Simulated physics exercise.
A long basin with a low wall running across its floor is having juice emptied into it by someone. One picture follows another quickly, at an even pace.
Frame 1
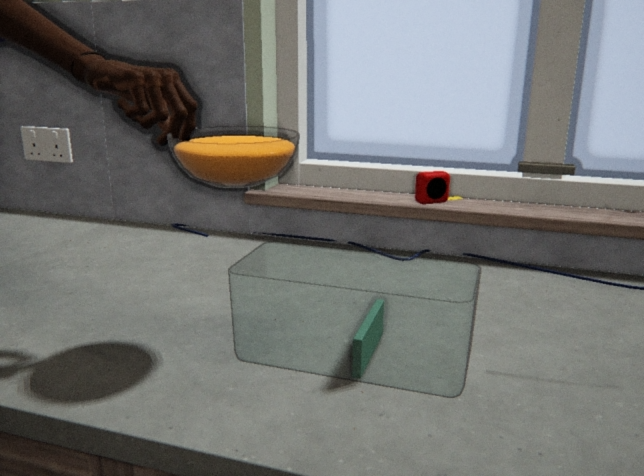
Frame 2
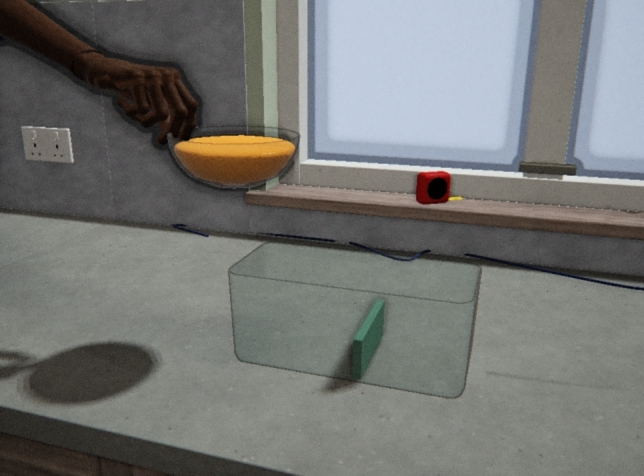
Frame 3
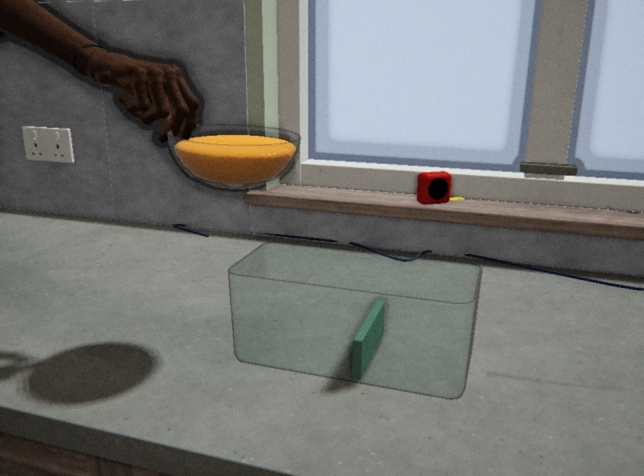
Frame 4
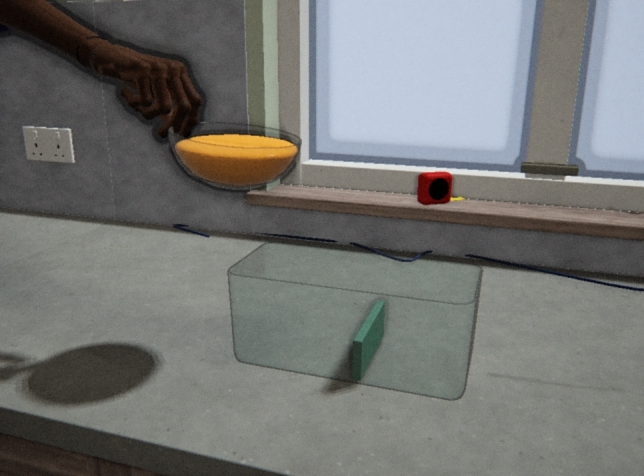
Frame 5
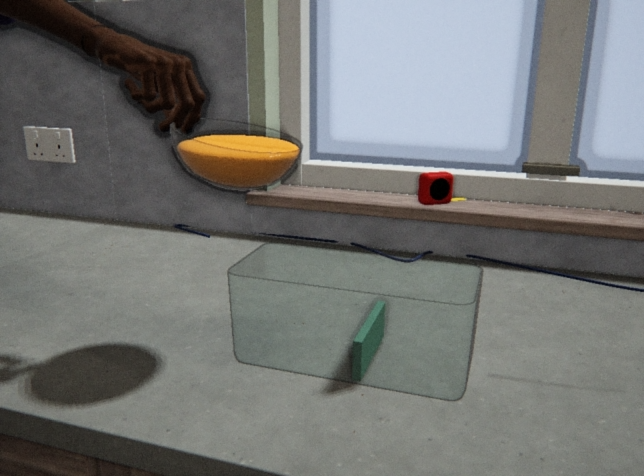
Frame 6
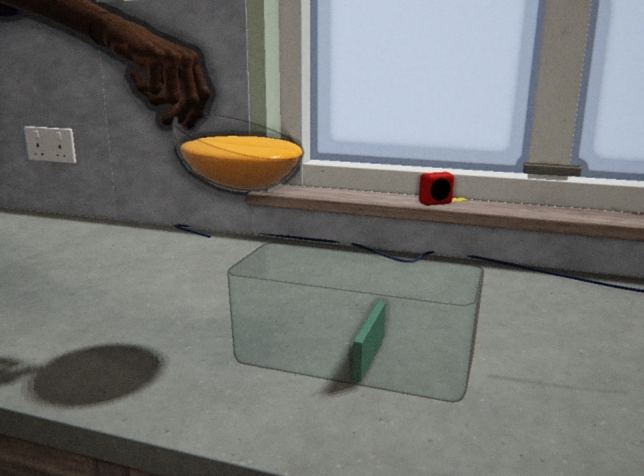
A hand slowly tilts a clear bowl of orange juice rightward above a long basin.
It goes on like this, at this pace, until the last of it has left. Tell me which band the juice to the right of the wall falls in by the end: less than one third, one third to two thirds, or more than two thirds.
It falls in the less than one third band.
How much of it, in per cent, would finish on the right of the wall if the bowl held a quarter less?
0 %.
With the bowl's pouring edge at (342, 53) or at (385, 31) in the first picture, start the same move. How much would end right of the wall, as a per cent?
First some 80, then 80 per cent.
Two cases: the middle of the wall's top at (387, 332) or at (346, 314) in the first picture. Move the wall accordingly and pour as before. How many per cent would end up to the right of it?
I'd expect near 10 percent the first time and near 40 percent the next.
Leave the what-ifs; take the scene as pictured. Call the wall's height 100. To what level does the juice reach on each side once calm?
60 per cent left, 0 per cent right.
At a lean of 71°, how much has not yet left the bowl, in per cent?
I'd reckon near 25 percent is still held at that tilt.
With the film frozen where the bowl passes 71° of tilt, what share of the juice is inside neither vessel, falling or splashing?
Share in flight: Approx. 35 %.
A moment on, the bowl is tipped part way and 23 per cent is still to pour, 44 is left of the wall and 0 right of it.
Next, the bowl is tipped right over and 0 per cent is still to pour, 97 is left of the wall and 2 right of it.
Then the bowl is tipped right over and 0 per cent is still to pour, 98 is left of the wall and 2 right of it.
Later the bowl is tipped right over and 0 per cent is still to pour, 98 is left of the wall and 2 right of it.
In the end 98 per cent lies left of the wall, 2 right of it and 0 outside.
